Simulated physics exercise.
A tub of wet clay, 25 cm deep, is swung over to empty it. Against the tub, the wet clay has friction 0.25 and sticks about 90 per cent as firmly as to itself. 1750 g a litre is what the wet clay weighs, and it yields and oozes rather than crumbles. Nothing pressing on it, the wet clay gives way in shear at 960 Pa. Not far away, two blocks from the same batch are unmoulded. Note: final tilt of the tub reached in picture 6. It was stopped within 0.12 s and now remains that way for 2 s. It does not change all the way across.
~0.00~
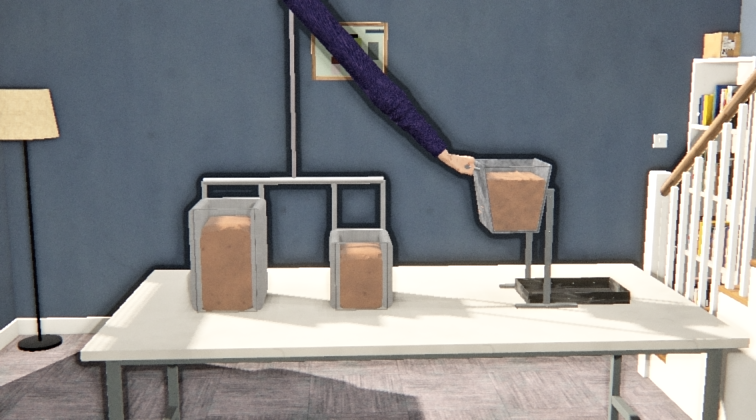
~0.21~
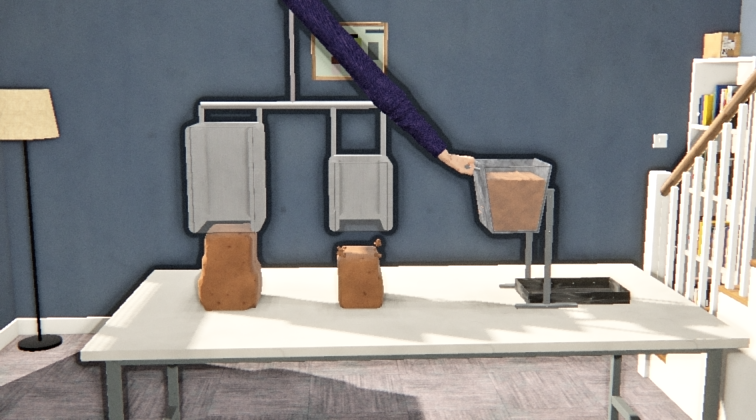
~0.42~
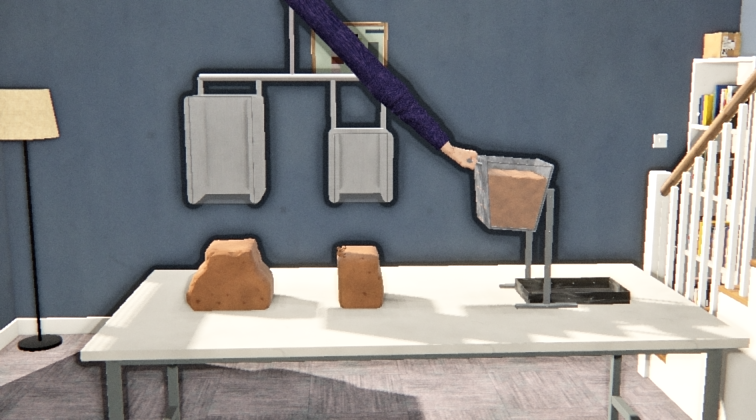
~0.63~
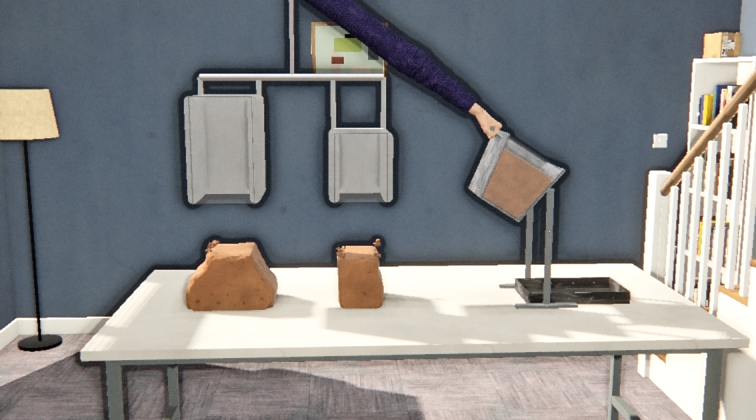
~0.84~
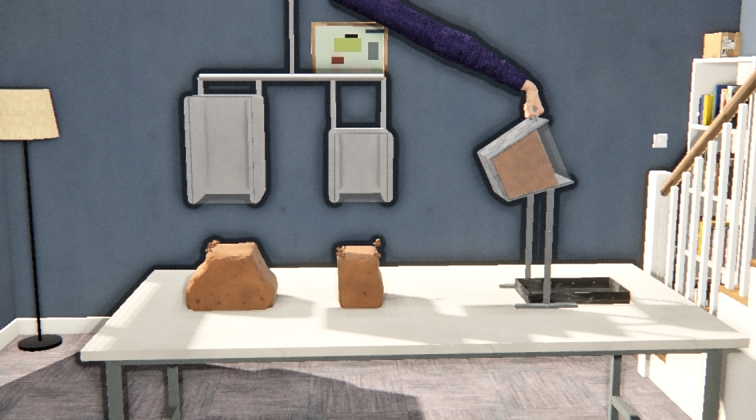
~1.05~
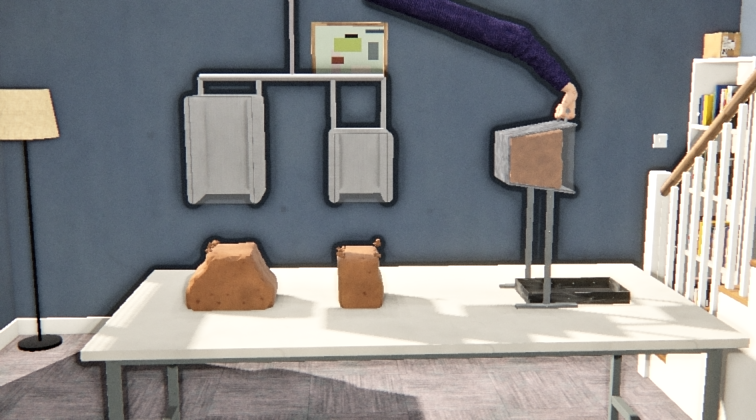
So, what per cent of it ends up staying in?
Expect roughly 100 %.
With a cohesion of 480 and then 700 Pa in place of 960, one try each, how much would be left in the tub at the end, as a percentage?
You'd see 60 percent the first time and 70 percent the second.
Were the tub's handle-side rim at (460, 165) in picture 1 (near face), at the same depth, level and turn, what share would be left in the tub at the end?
In that case some 40 per cent.
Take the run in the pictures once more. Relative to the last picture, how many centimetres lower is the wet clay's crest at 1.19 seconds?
Around 0 cm below its level in the last picture.
By 1.19 s, the tub is at 89 degrees and holds 100 %.
By 1.36 s, the tub is at 89 degrees and holds 100 %.
By 1.53 s, the tub is at 89 degrees and holds 100 %.
By 1.70 s, the tub is at 89 degrees and holds 100 %.
By 3.05 s, at the end, the tub is at 89 degrees and holds 100 %.
